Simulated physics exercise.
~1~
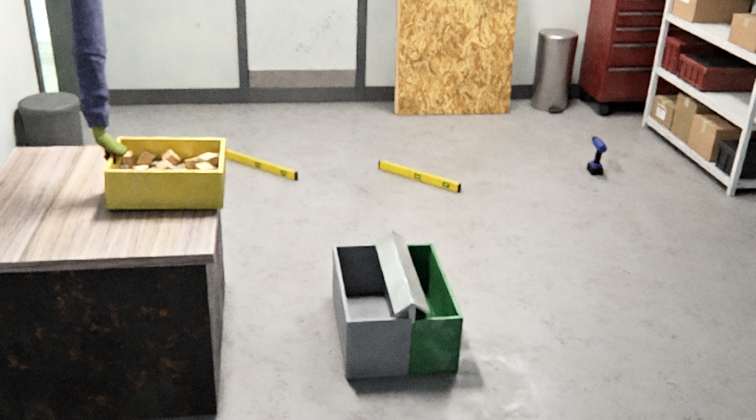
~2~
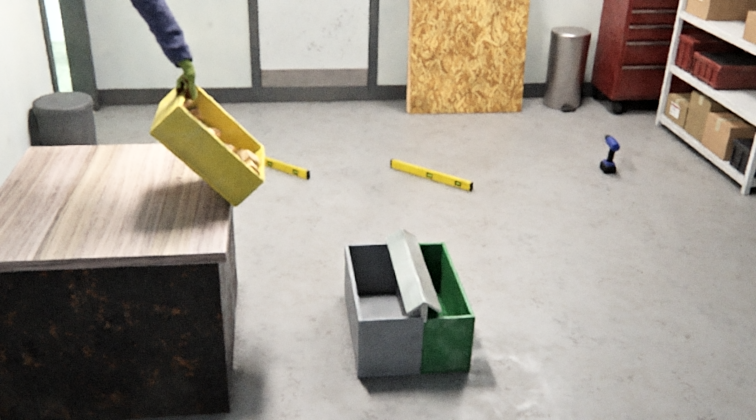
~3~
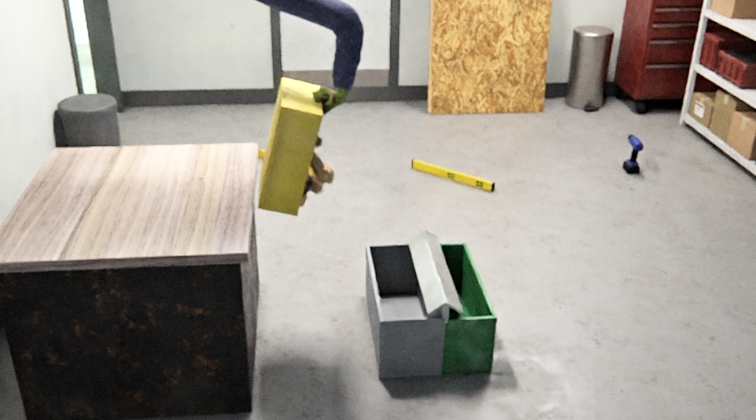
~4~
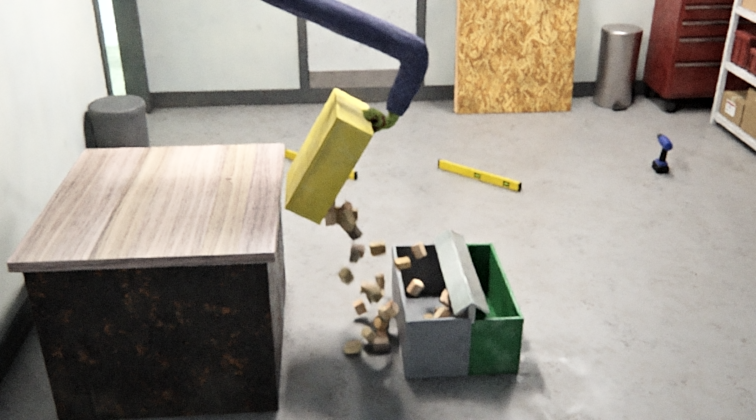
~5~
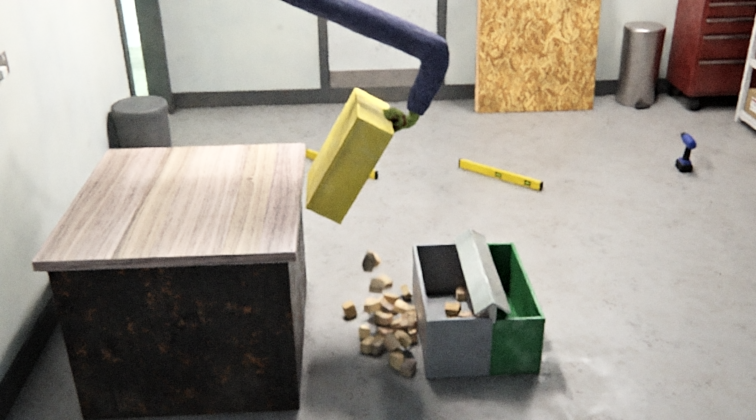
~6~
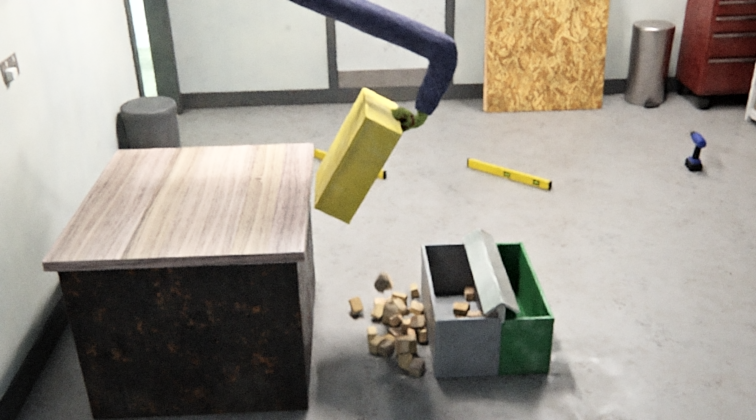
We see a gloved arm lift a yellow crate of wooden offcuts off a bench and tip it steeply, spilling the pieces toward a grey trough and green tub; most land in a pile on the floor short of the trough, with a few inside it.
